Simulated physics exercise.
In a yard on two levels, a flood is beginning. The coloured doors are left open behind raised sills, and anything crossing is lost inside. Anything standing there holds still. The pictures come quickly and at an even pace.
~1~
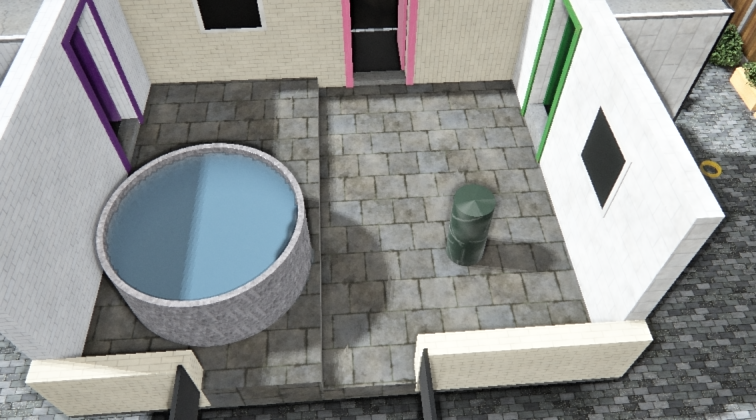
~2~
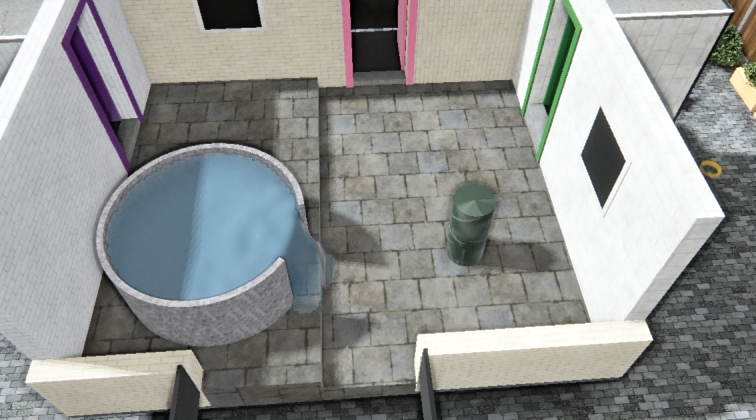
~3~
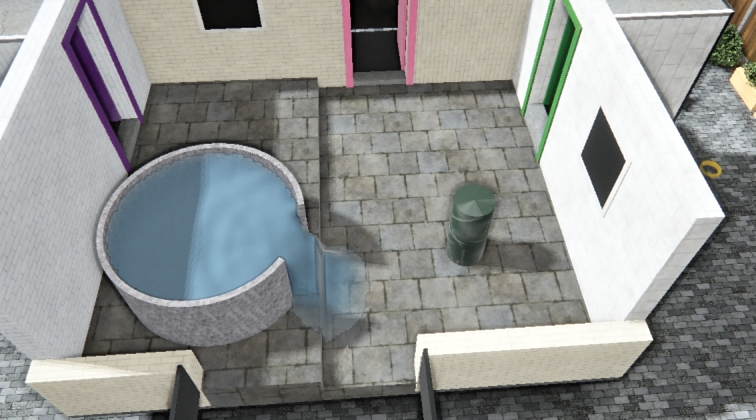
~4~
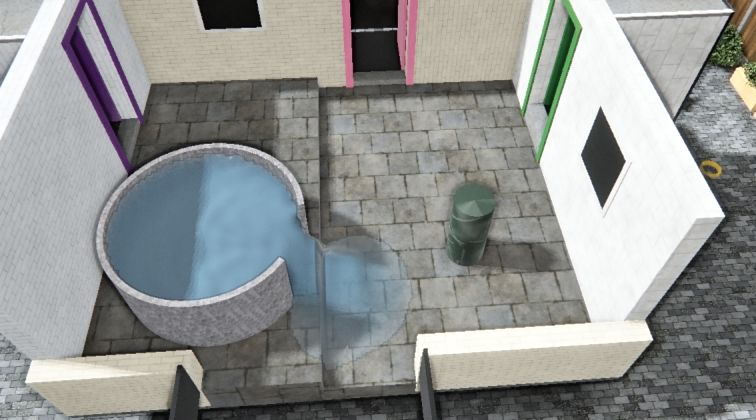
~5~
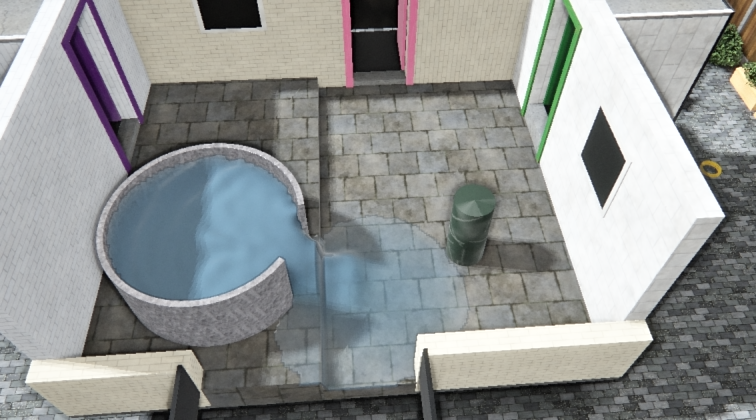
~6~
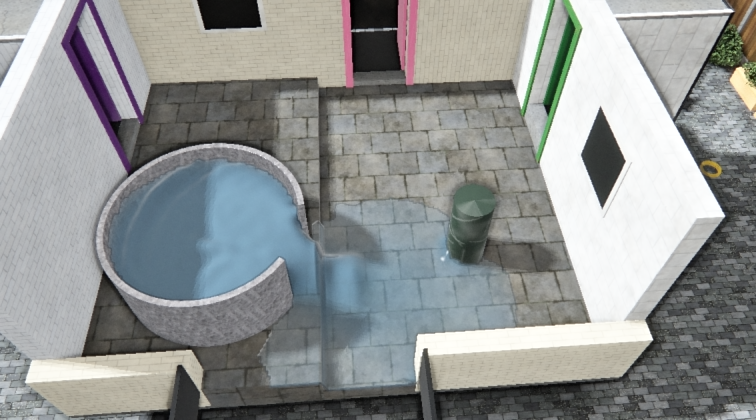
A round, grey stone-walled pool of blue water fills the left of a walled, paved yard on two levels, seen from high above by a still camera. Purple, pink and green doorways stand left, back and right, with a dark green barrel on the paving right of centre. The pool's right side opens, and water pours through the gap, spreading rightward and forward across the slabs to the barrel's base.
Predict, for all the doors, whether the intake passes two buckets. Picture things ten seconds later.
Outcome: The pink door will get more than two buckets; the purple door will get two buckets at most; the green door will get two buckets at most.
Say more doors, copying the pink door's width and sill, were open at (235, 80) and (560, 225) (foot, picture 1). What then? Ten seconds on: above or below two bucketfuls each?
Lab note, doors in listed order: Under the limit, over the limit.
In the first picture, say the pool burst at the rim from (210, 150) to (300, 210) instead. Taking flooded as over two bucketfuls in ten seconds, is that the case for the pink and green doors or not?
The pink door ends up above, while the green door ends up above.
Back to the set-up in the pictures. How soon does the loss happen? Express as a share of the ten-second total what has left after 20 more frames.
40 per cent.
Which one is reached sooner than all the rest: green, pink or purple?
The one in green.
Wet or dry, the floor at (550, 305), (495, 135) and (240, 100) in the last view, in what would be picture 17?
Same order as asked: Drenched; drenched; dry as before.
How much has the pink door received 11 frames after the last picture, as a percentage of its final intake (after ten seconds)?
Around 0 percent.
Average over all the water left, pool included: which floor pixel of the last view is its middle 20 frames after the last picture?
Centre of mass: Roughly (362, 242).
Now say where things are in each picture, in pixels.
The pool at (204, 221) is whole and still, in the first frame.
The front is at (330, 260), out from the gap at (301, 262), in the second frame.
Water pours out at (301, 263) and has run to (355, 316), in the third frame.
Water pours out at (301, 264) and has run to (406, 296), in the fourth frame.
The front is at (460, 305), out from the gap at (301, 264), in the fifth frame.
The front is at (508, 328), out from the gap at (301, 263), in the sixth frame.
A moment on, water covers 30 % of the floor; the pink door not reached, the purple door not reached, the green door not reached.
Next, water covers 40 % of the floor; the pink door not reached, the purple door not reached, the green door wet at the sill, nothing in.
Then, water covers 50 % of the floor; the pink door wet at the sill, nothing in, the purple door not reached, the green door wet at the sill, nothing in.
Later, water covers 60 % of the floor; the pink door under two buckets in, the purple door not reached, the green door wet at the sill, nothing in.
In the end, water covers 60 % of the floor; the pink door far over two buckets in, the purple door not reached, the green door wet at the sill, nothing in.
